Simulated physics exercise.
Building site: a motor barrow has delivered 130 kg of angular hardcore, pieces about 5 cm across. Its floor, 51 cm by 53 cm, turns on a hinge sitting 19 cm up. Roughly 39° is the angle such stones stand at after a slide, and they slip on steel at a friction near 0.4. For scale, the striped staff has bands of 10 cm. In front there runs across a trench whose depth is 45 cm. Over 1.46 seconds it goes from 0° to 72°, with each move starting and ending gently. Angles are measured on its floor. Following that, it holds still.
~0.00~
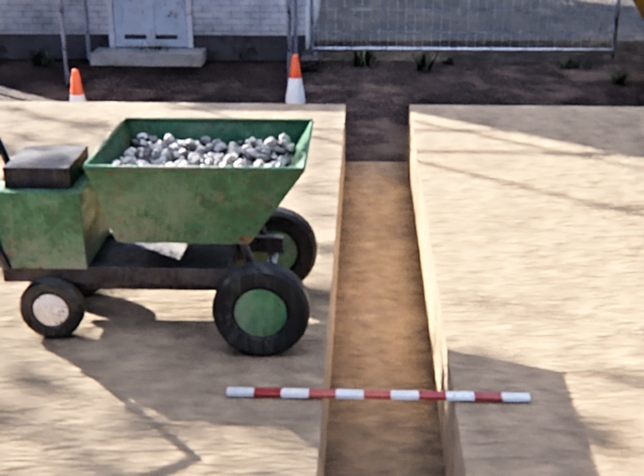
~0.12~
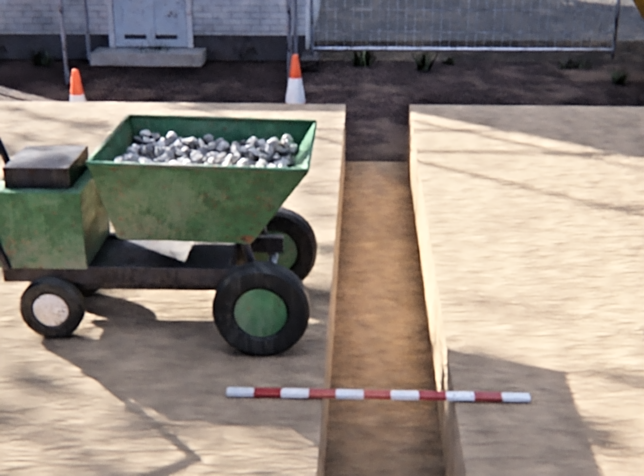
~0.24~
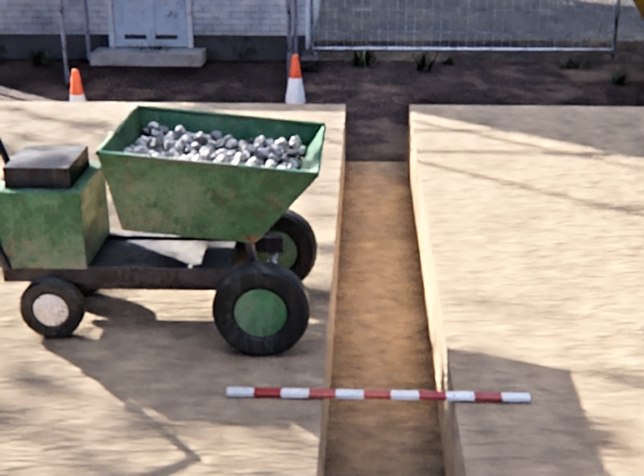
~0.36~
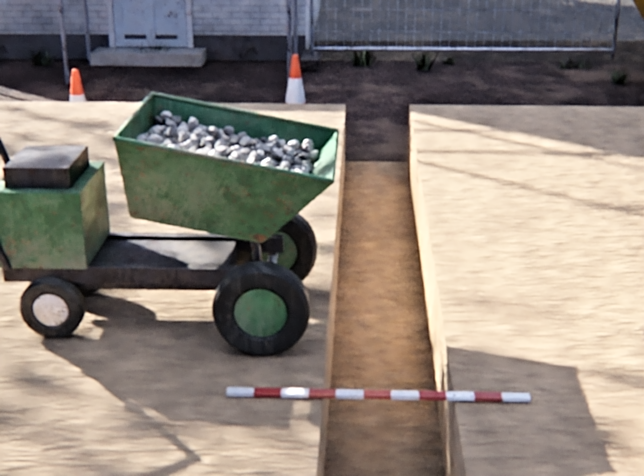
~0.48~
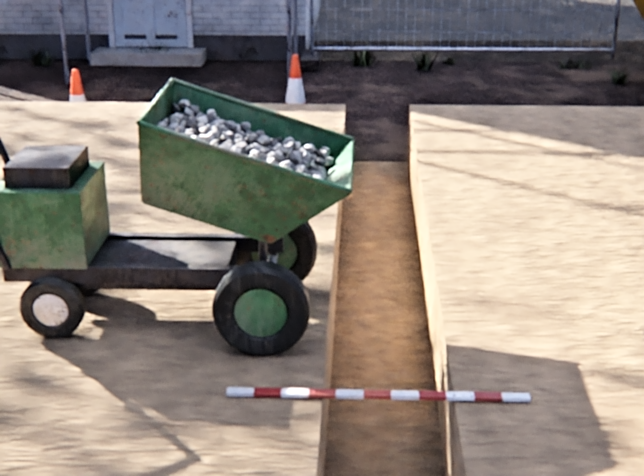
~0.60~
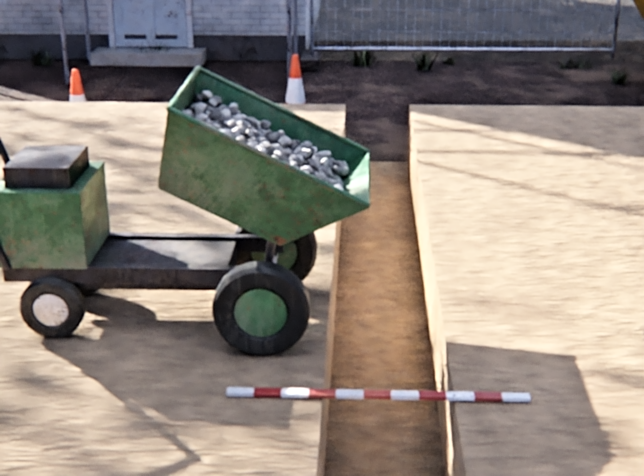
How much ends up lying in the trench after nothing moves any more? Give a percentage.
A share of about 50 per cent.
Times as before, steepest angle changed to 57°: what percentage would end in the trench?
Roughly 5 percent.
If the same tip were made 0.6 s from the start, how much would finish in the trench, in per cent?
In that case some 25 per cent.
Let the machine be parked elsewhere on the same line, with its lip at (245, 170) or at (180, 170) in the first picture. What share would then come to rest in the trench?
From the first place around 80 per cent, from the other around 70.
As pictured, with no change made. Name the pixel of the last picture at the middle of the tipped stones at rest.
Near (425, 393).
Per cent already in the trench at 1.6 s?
At that moment: Approx. 5 %.
After 1.1 s the floor is at 61°; 100 % in the skip; the foremost stones are at (408, 261).
After 1.6 s the floor is at 72°; 83 % in the skip, 6 % in the trench, 11 % past the trench; the foremost stones are at (507, 331).
After 1.9 s the floor is at 72°; 59 % in the skip, 16 % in the trench, 25 % past the trench; the foremost stones are at (570, 318).
After 3.9 s the floor is at 72°; 22 % in the skip, 50 % in the trench, 28 % past the trench; the foremost stones are at (607, 308).
